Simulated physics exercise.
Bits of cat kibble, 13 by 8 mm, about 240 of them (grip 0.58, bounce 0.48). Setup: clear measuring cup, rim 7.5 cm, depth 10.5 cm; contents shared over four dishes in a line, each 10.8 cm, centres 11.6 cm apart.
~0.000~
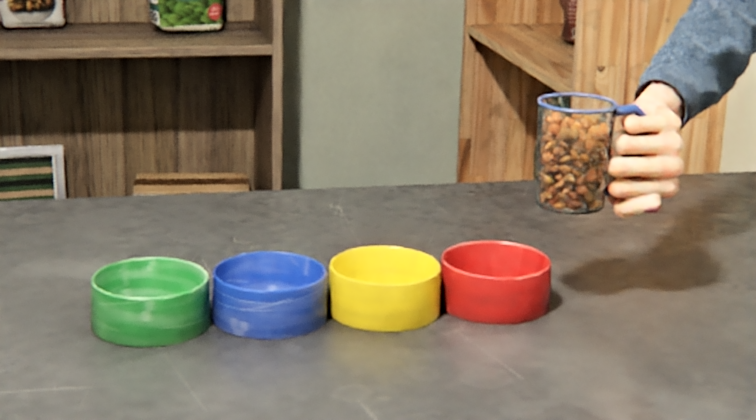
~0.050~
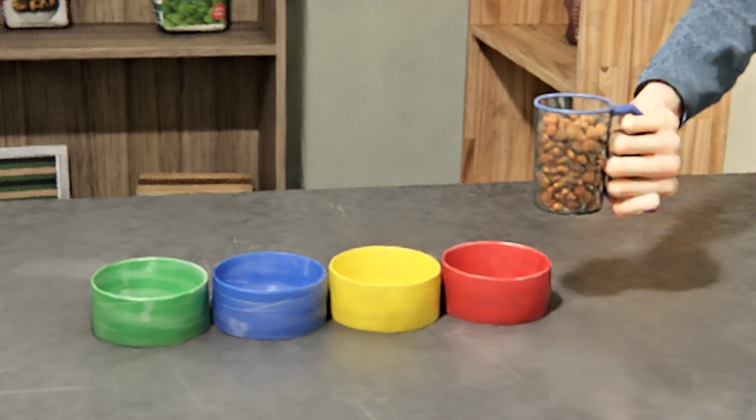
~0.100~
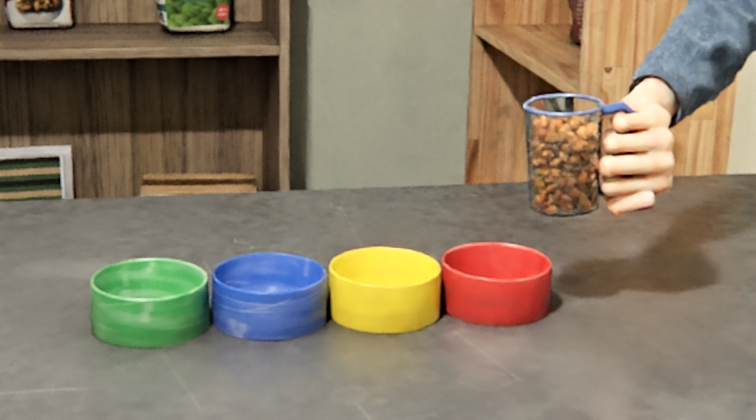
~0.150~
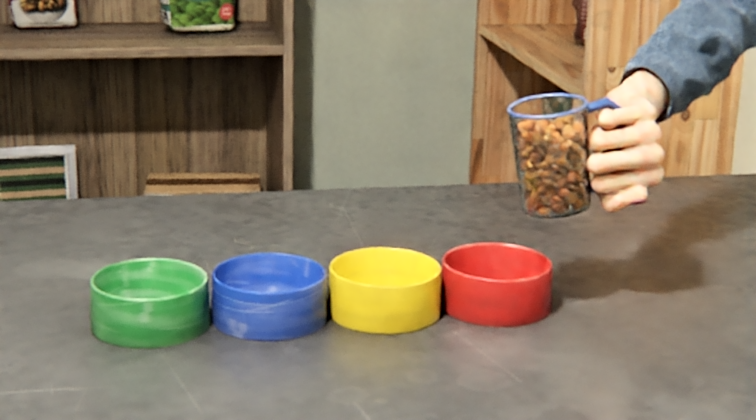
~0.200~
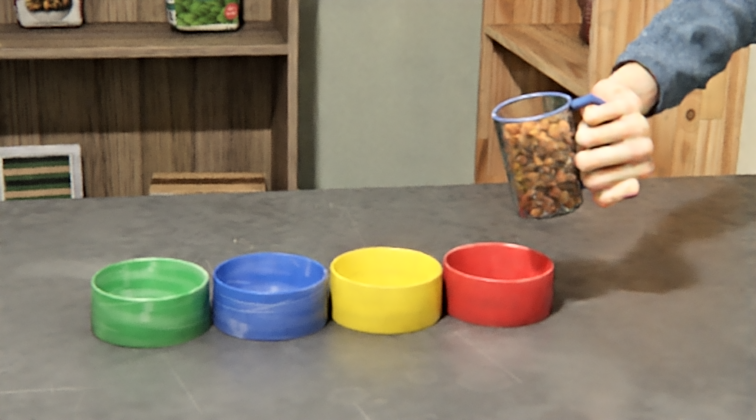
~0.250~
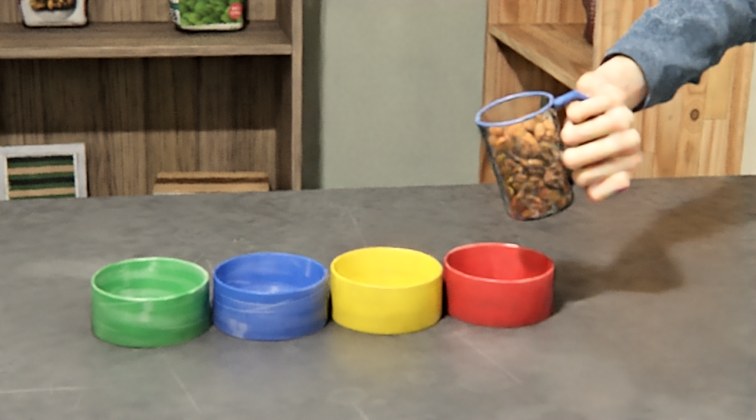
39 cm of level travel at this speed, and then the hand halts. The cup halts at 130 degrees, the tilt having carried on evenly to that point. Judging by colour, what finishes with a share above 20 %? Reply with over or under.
Red under, blue under, green over, yellow under, counter under.
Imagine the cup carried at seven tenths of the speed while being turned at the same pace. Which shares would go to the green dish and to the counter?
Green 10, counter 10.
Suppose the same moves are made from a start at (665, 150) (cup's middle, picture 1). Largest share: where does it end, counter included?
I'd say blue collects the most.
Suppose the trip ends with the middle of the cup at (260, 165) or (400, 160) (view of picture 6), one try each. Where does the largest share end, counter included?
Largest portions, in order: Green and yellow.
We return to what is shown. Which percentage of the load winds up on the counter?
Near 10 percent, roughly speaking.
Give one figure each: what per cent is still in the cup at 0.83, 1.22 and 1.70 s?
Series: 100 / 85 / 0 per cent.
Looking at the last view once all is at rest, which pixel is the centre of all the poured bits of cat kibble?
Near (137, 304).
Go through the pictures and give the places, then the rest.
In the first frame, cup at (574, 154), tilt 0 degrees, lip at (541, 104), moved 0.0 cm; middle of the pieces at (579, 165); red dish at (496, 260); yellow dish at (385, 265); blue dish at (270, 272); green dish at (150, 278).
In the second frame, cup at (571, 155), tilt 1 degrees, lip at (538, 105), moved 0.3 cm; middle of the pieces at (577, 166).
In the third frame, cup at (564, 156), tilt 4 degrees, lip at (527, 109), moved 1.1 cm; middle of the pieces at (570, 167).
In the fourth frame, cup at (552, 157), tilt 9 degrees, lip at (511, 113), moved 2.4 cm; middle of the pieces at (559, 167).
In the fifth frame, cup at (540, 157), tilt 14 degrees, lip at (495, 117), moved 3.8 cm; middle of the pieces at (548, 167).
In the sixth frame, cup at (528, 158), tilt 19 degrees, lip at (478, 122), moved 5.1 cm; middle of the pieces at (536, 167); red dish at (499, 262); yellow dish at (387, 267); blue dish at (270, 273); green dish at (150, 278). Its pace works out near 100 degrees a second; the hand travels 27 cm a second.
Then, at 0.83 s, tilt 76 degrees; cup holds 100 %.
After 1.22 s, tilt 115 degrees; cup holds 85 %, green 5 %.
After 1.70 s, tilt 130 degrees; cup holds 0 %, green 90 %.
By 2.4 s all is still; red 0 %, blue 0 %, green 90 %, yellow 0 %, counter 10 %.
